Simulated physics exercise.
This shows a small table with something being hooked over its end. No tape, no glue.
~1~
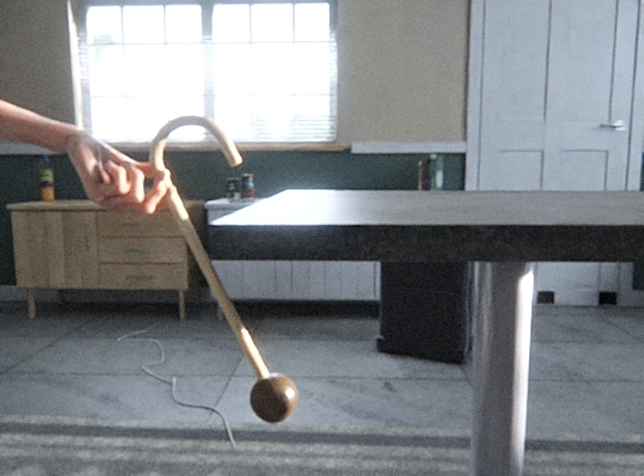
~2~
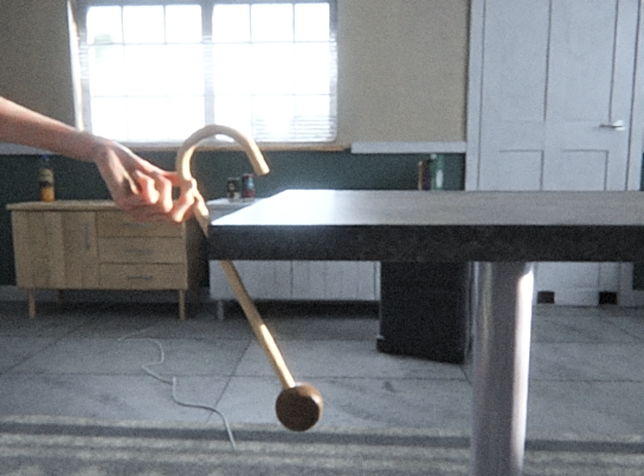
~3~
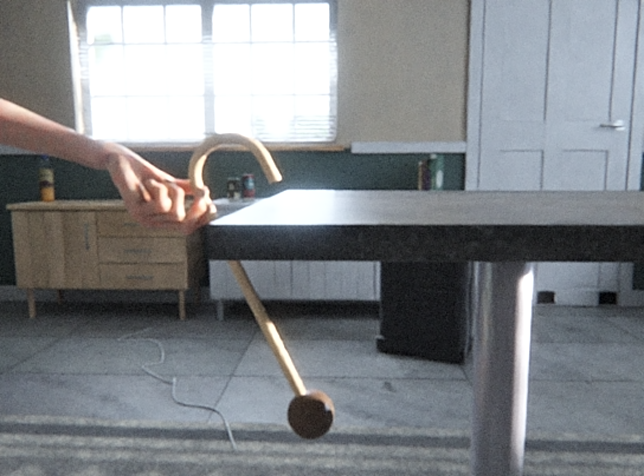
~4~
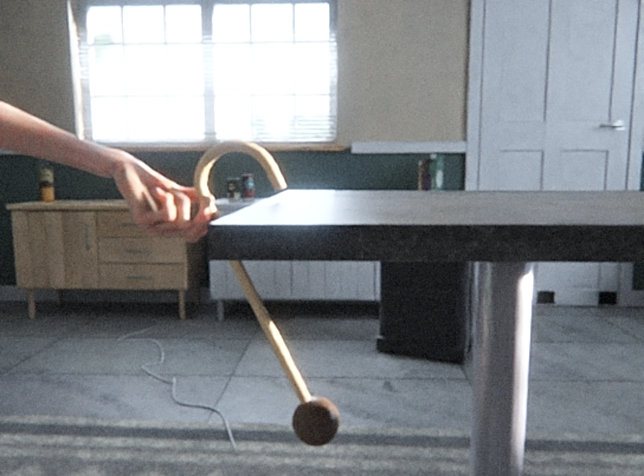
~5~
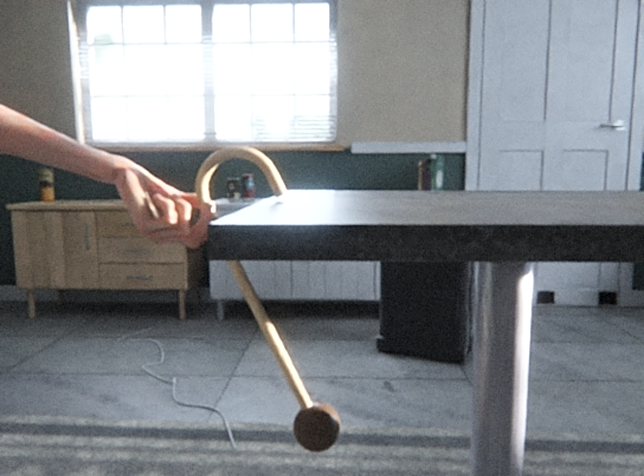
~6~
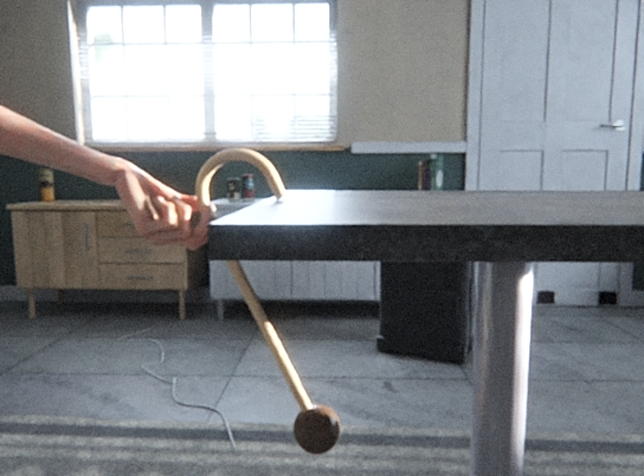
A hand reaching in from the left holds a pale wooden hooked stick with a round brown end, seen from the side in a sunlit room with a bright window. A dark-edged table on a metal leg stands at right, before a wooden cabinet and white door. The hand moves the stick right and slightly down, setting its hook over the table's left end, then stays gripping it while the view remains still.
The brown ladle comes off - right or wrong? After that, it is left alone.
Wrong.
Then, 0.40 s on from there, brown ladle at rest near (280, 302).
In the end, the brown ladle hangs from the table, near (282, 302).
